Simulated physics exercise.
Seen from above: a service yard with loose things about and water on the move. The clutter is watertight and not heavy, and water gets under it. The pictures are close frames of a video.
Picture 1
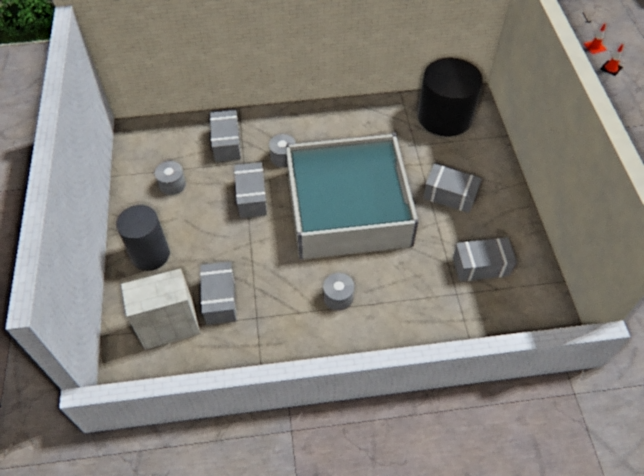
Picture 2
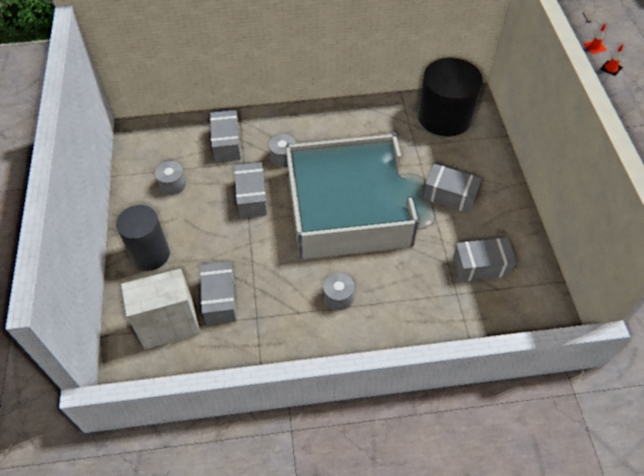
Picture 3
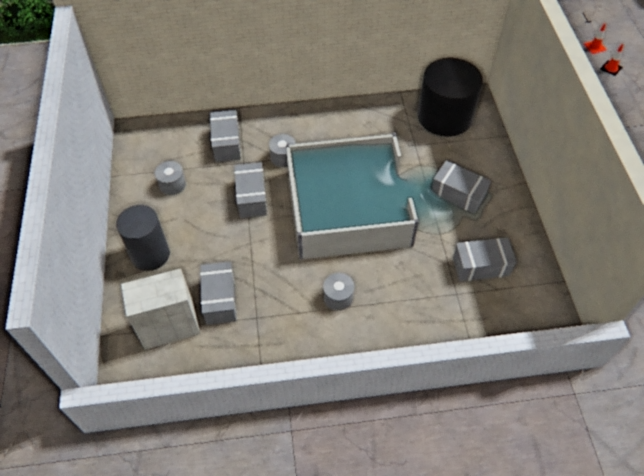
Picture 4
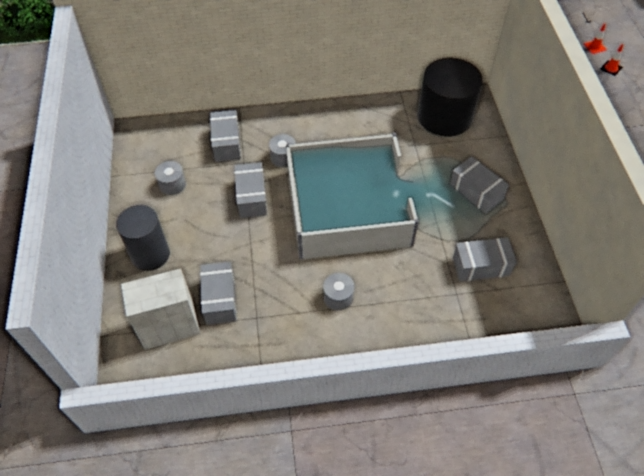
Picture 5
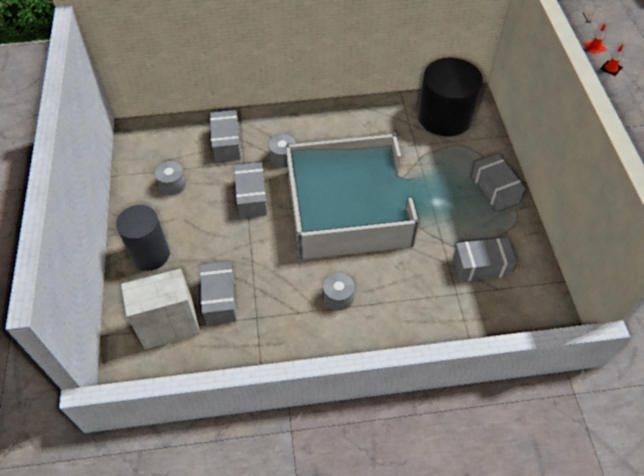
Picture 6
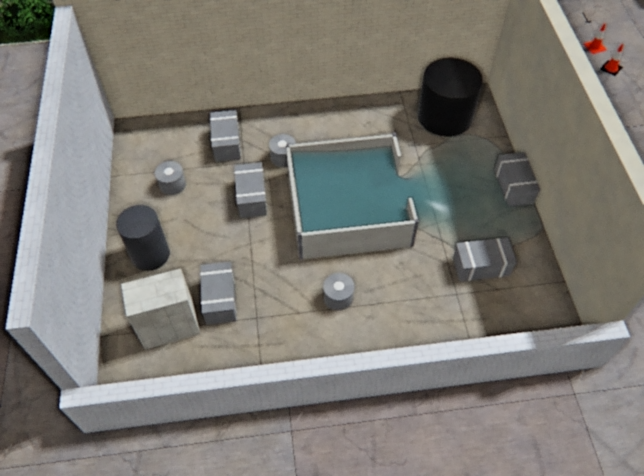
At first, a square pool of teal water sits closed in a walled yard among gray trunks, stools and dark barrels. Then a gap opens in the pool's right side and water spills out across the paving, pushing the nearest trunk rightward, turning it as it slides to the right wall, while the other objects stay put.
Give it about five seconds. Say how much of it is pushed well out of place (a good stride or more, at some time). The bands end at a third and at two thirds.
It is less than a third.
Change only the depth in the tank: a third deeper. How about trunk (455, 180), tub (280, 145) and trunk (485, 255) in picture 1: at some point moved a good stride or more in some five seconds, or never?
In turn: Shifted that much, less than that, moved that far.
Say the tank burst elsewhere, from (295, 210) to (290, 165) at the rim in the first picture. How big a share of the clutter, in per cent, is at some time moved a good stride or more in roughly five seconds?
Near 50 in a hundred.
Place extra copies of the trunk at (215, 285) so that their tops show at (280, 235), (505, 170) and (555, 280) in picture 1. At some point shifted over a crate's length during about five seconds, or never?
In that order: Never so far, less than that, yes.
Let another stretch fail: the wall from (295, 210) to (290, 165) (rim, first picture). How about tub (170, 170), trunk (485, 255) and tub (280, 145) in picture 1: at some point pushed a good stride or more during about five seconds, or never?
As listed: That far or more, no, under that.
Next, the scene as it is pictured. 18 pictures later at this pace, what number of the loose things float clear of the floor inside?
I count 1.
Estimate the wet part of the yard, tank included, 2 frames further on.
Near 20 in a hundred.
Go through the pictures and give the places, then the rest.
A trunk at (454, 181), on the bottom; a trunk at (486, 253), on the bottom; 0 of 8 have shifted, in the first picture.
A trunk at (454, 181) rests on the ground; a trunk at (486, 253) rests on the ground; 0 of 8 have shifted, in the second picture.
A trunk at (462, 180), on the bottom, close to its start; a trunk at (486, 253), on the bottom; 1 of 8 have shifted, in the third picture.
A trunk at (481, 178), on the bottom, a stride from its start; a trunk at (486, 253) rests on the ground; 1 of 8 have shifted, in the fourth picture.
A trunk at (500, 175), on the bottom, a stride from its start; a trunk at (486, 253) rests on the ground; 1 of 8 have shifted, in the fifth picture.
A trunk at (519, 172) rests on the ground, a stride from its start; a trunk at (486, 253), on the bottom; 1 of 8 have shifted, in the sixth picture.
A moment on, 1 of 8 are well off their spots; 1 afloat.
Next, 1 of 8 are well off their spots; 1 afloat.
Later, 1 of 8 are well off their spots; 1 afloat.
In the end, 2 of 8 are well off their spots, and 2 have been at some point; 1 afloat.
